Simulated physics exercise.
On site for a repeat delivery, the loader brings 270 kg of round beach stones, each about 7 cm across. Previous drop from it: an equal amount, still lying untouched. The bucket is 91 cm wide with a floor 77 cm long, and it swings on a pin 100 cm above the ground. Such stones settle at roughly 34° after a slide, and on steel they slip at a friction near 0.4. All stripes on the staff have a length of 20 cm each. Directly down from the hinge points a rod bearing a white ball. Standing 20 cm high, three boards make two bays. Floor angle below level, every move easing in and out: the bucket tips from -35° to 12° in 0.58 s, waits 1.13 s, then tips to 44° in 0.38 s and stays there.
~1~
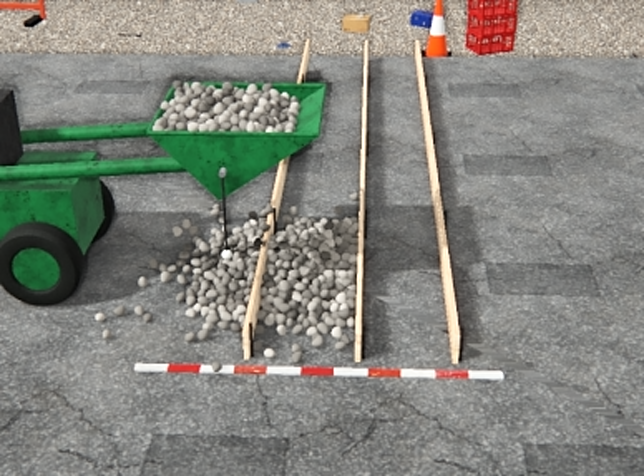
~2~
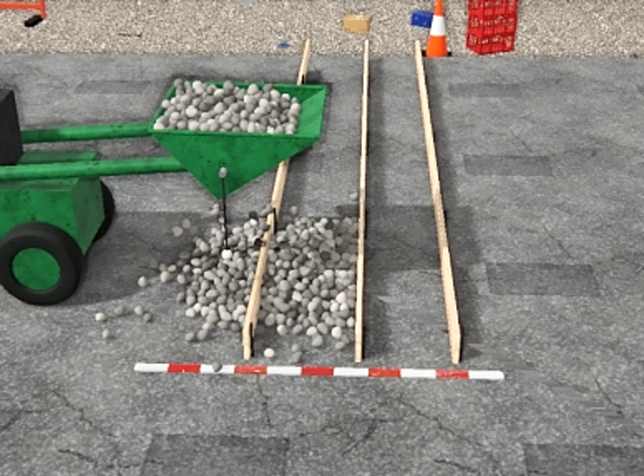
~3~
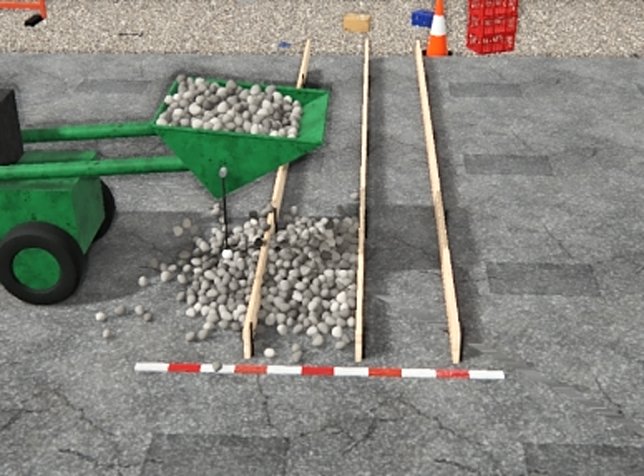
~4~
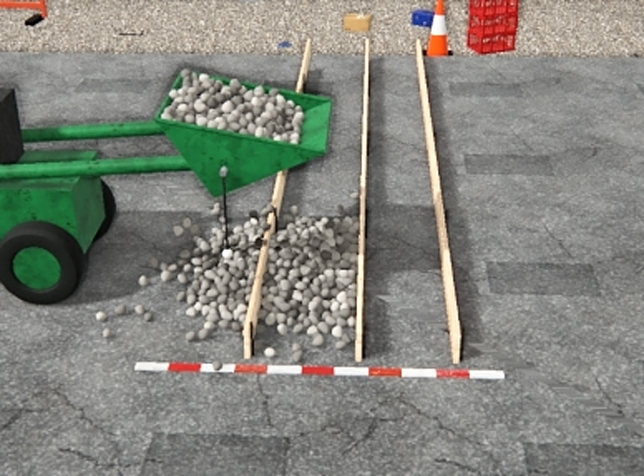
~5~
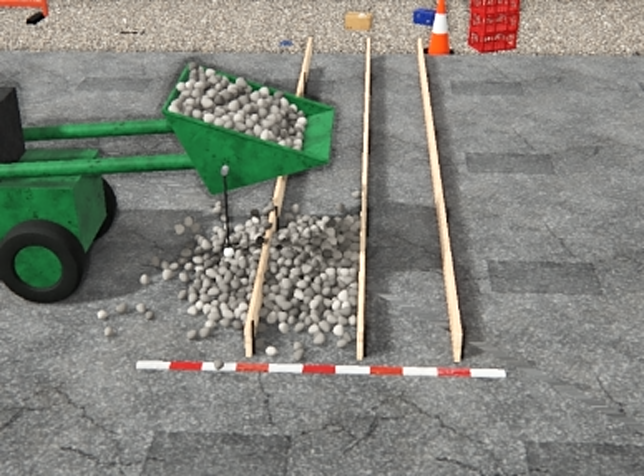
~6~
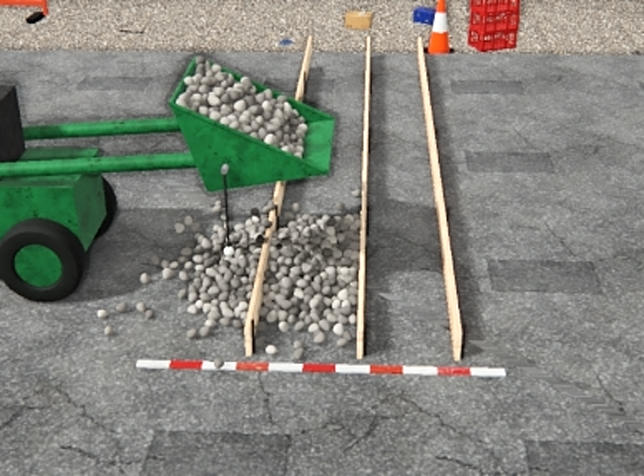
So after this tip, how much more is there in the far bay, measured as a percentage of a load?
About 46 out of 100.
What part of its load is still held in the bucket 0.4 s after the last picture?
Roughly 100 per cent is still inside.
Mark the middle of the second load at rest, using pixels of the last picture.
Their centre ends up near (355, 261).
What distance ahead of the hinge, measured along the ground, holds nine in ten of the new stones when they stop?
Roughly 130 cm ahead of it.
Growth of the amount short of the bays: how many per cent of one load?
About 0 percent of one load.
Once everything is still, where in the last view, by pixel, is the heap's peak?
I'd put the top near (328, 235).
Then, 0.1 s after the last picture the floor is at 4°; in per cent of one load, 100 in the bucket, 35 short of the bays, 65 in the near bay; the foremost stones are at (356, 255).
Then, 0.4 s after the last picture the floor is at 12°; in per cent of one load, 99 in the bucket, 35 short of the bays, 65 in the near bay; the foremost stones are at (356, 255).
Then, 2.2 s after the last picture the floor is at 44°; in per cent of one load, 0 in the bucket, 35 short of the bays, 122 in the near bay, 43 in the far bay; the foremost stones are at (444, 275).
Then, 4.7 s after the last picture the floor is at 44°; in per cent of one load, 0 in the bucket, 35 short of the bays, 119 in the near bay, 46 in the far bay; the foremost stones are at (444, 275). Net gain in the far bay, 46.
